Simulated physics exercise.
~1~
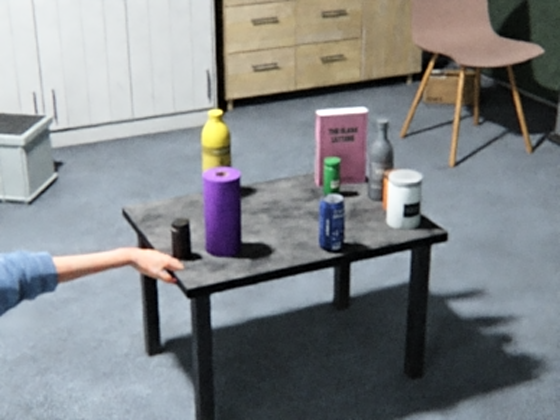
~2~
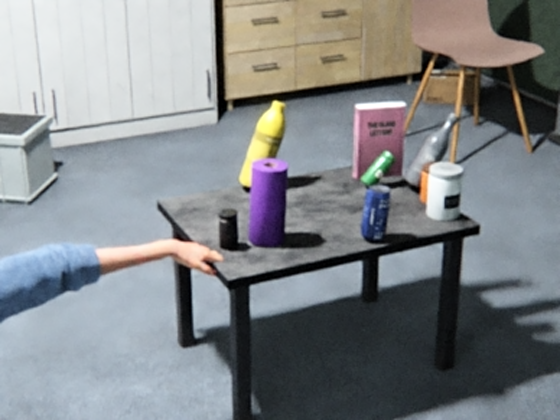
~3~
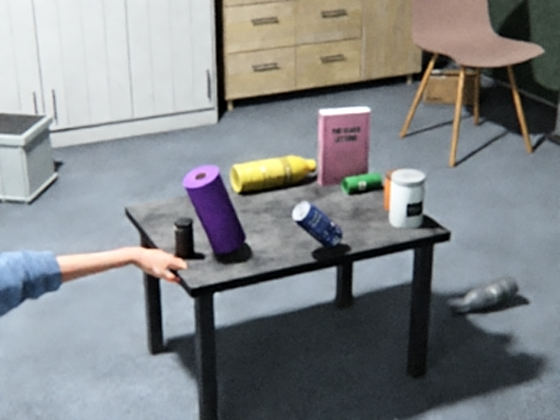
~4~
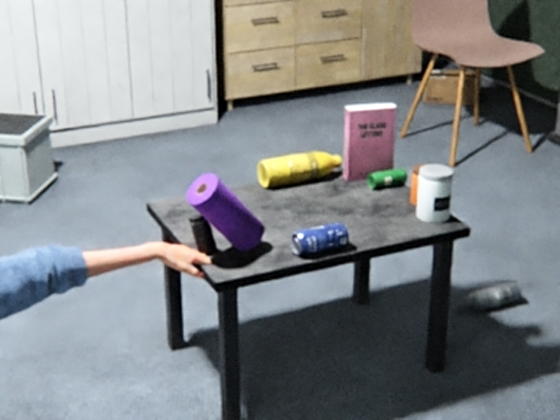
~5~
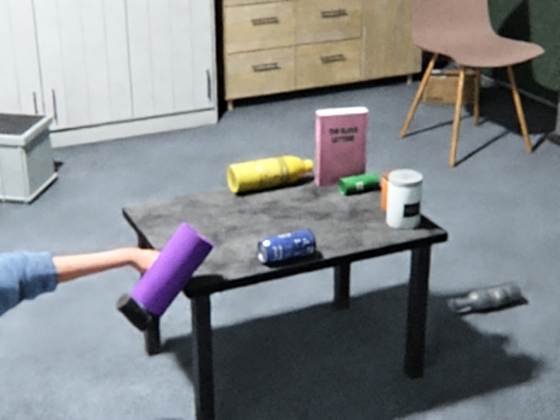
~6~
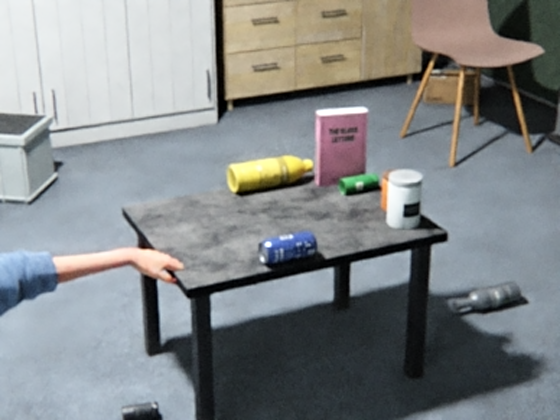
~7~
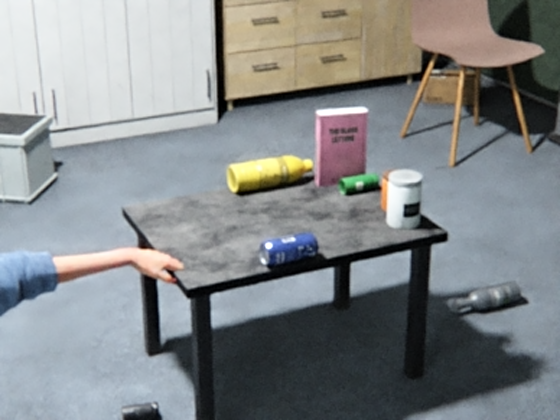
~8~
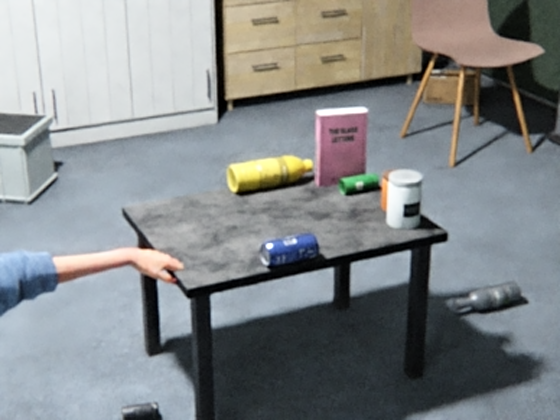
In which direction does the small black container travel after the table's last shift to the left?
The small black container moves downward, dropping past the table's near left corner to the floor.
